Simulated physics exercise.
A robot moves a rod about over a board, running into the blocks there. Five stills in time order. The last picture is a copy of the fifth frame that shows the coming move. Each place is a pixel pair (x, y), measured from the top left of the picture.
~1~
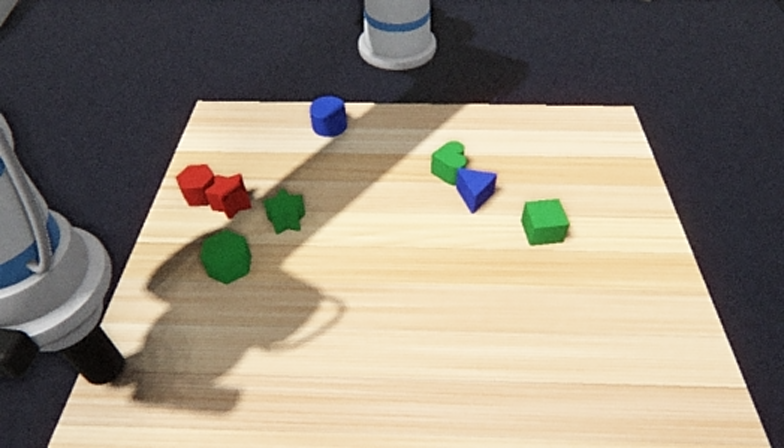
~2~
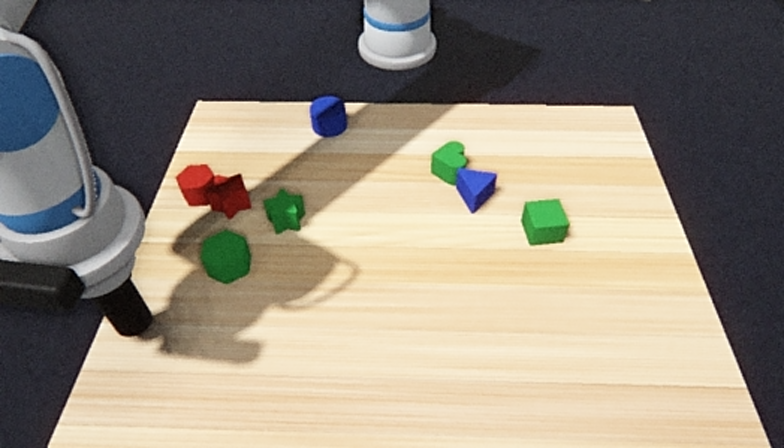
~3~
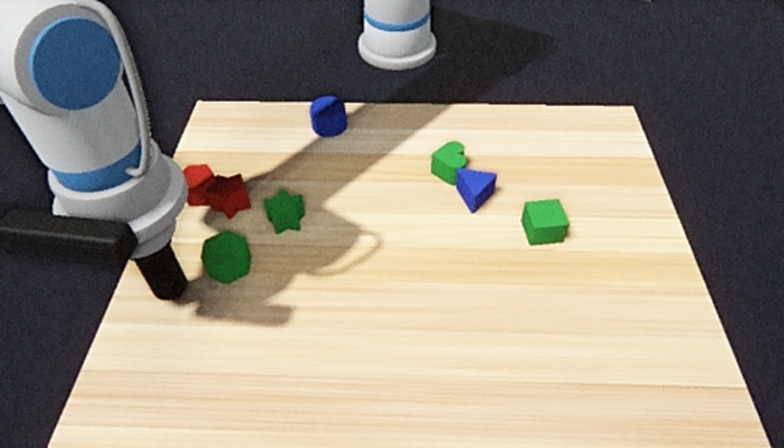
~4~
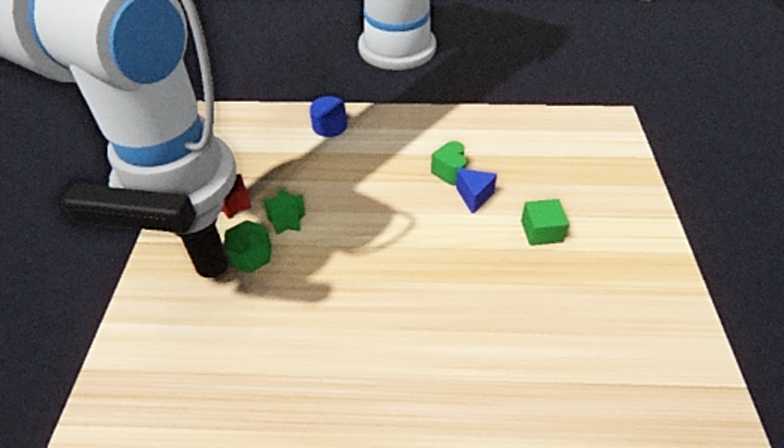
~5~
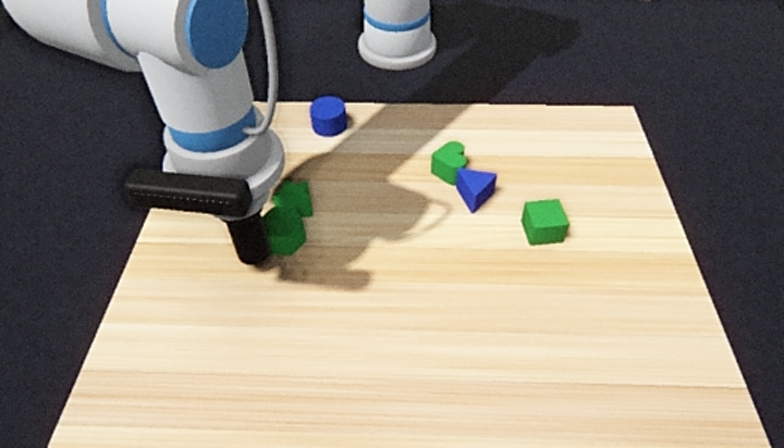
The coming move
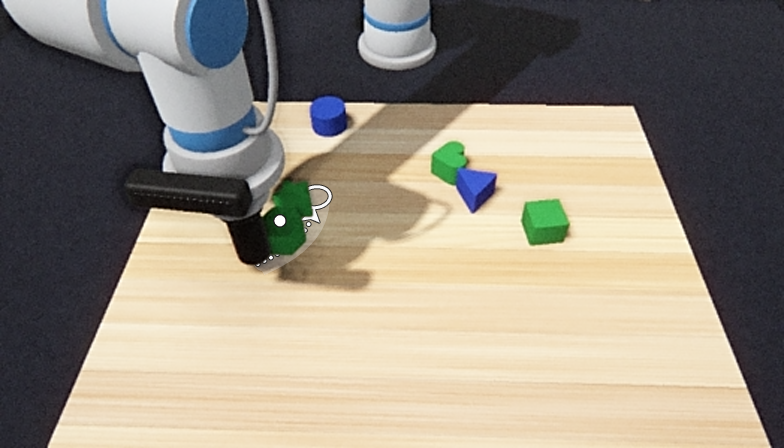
In the video, a robot arm moves a black rod from the left edge of a wooden board up and to the right among colored blocks, pushing a green six-sided block rightward against a green star block.
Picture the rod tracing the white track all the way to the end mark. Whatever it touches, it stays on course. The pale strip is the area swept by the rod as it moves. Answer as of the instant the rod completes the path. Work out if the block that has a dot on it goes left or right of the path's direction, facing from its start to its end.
It's set to shift right.
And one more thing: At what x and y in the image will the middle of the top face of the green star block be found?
So, by the moment the path ends, you'll find the top centre of the green star block at (302, 161).
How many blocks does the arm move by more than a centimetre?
The way I see it, the answer is two.
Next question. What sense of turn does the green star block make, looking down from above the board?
Prediction: Counterclockwise.
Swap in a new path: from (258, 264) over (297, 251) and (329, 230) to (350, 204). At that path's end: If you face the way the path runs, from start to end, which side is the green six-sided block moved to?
It shifts to the left.
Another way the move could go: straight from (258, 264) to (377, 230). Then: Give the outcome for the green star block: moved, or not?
That block ends up displaced.
The drawn path runs from (258, 264) over (290, 246) and (310, 222) to (315, 197); the dot is on the green six-sided block.
What follows on the original path. One third of the way, rod (287, 235); green six-sided block (310, 203); green star block (301, 179), turned 55° anticlockwise.
Two thirds of the way, rod (308, 211); green six-sided block (332, 182); green star block (303, 170), turned 100° anticlockwise.
At the end, rod (314, 186); red star block not moved; green six-sided block (345, 167), turned 45° clockwise; green star block (302, 161), turned 140° anticlockwise.
